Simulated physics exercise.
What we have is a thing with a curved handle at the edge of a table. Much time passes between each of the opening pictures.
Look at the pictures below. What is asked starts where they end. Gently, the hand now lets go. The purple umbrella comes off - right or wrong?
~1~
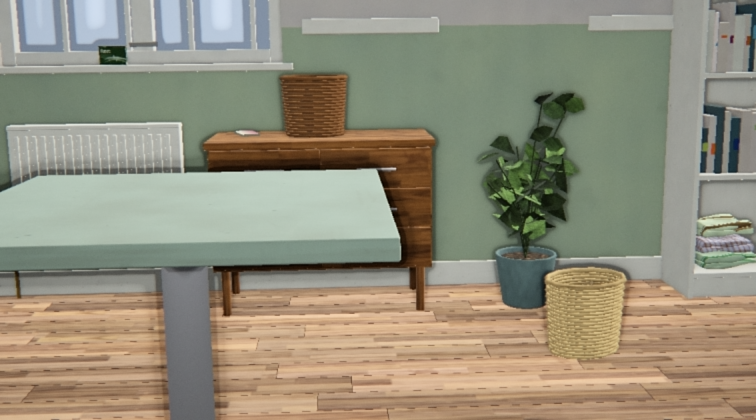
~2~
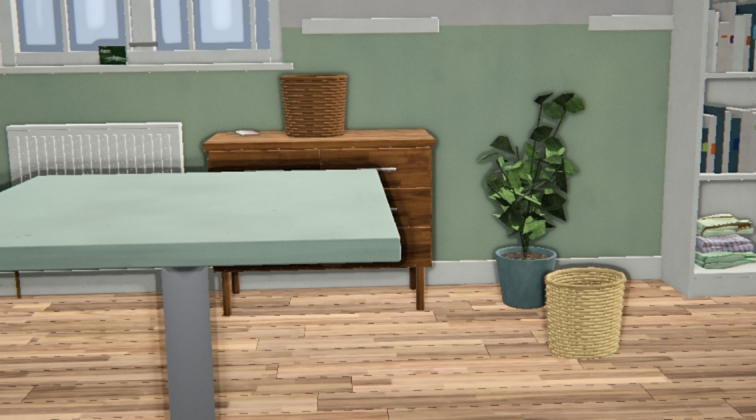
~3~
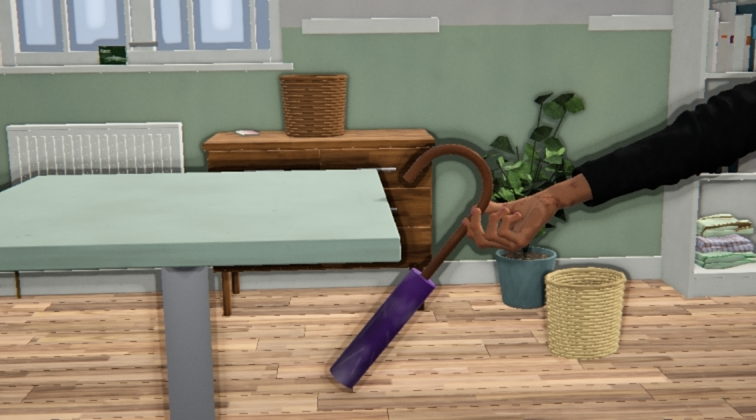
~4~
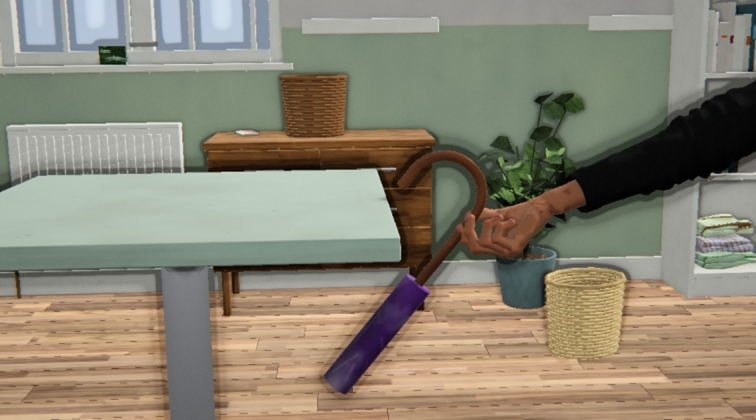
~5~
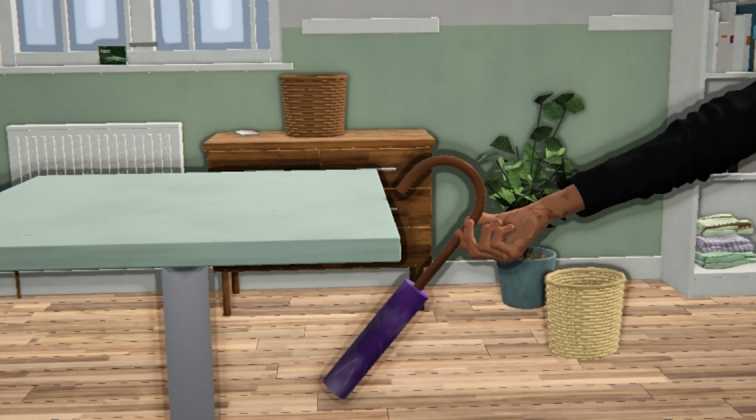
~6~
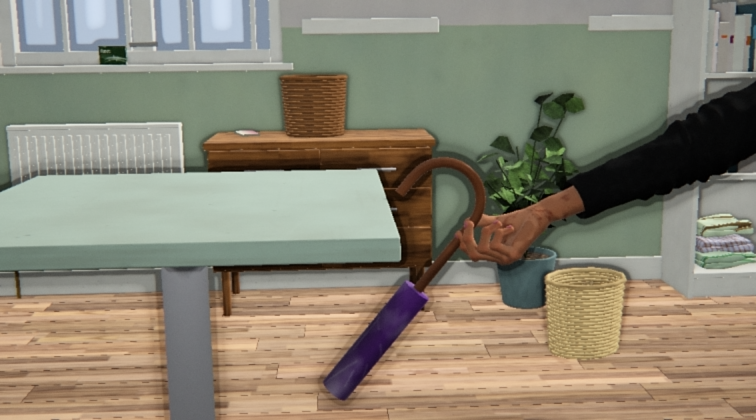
Right.
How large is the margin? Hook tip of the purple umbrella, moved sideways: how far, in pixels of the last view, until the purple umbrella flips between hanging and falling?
Some 16 pixels, left.
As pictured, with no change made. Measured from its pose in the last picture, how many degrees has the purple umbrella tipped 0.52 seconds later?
Angle turned since the last view: Close to 55 degrees.
Then, 0.52 s after the last picture, purple umbrella down below.
At rest, the purple umbrella falls to the floor.
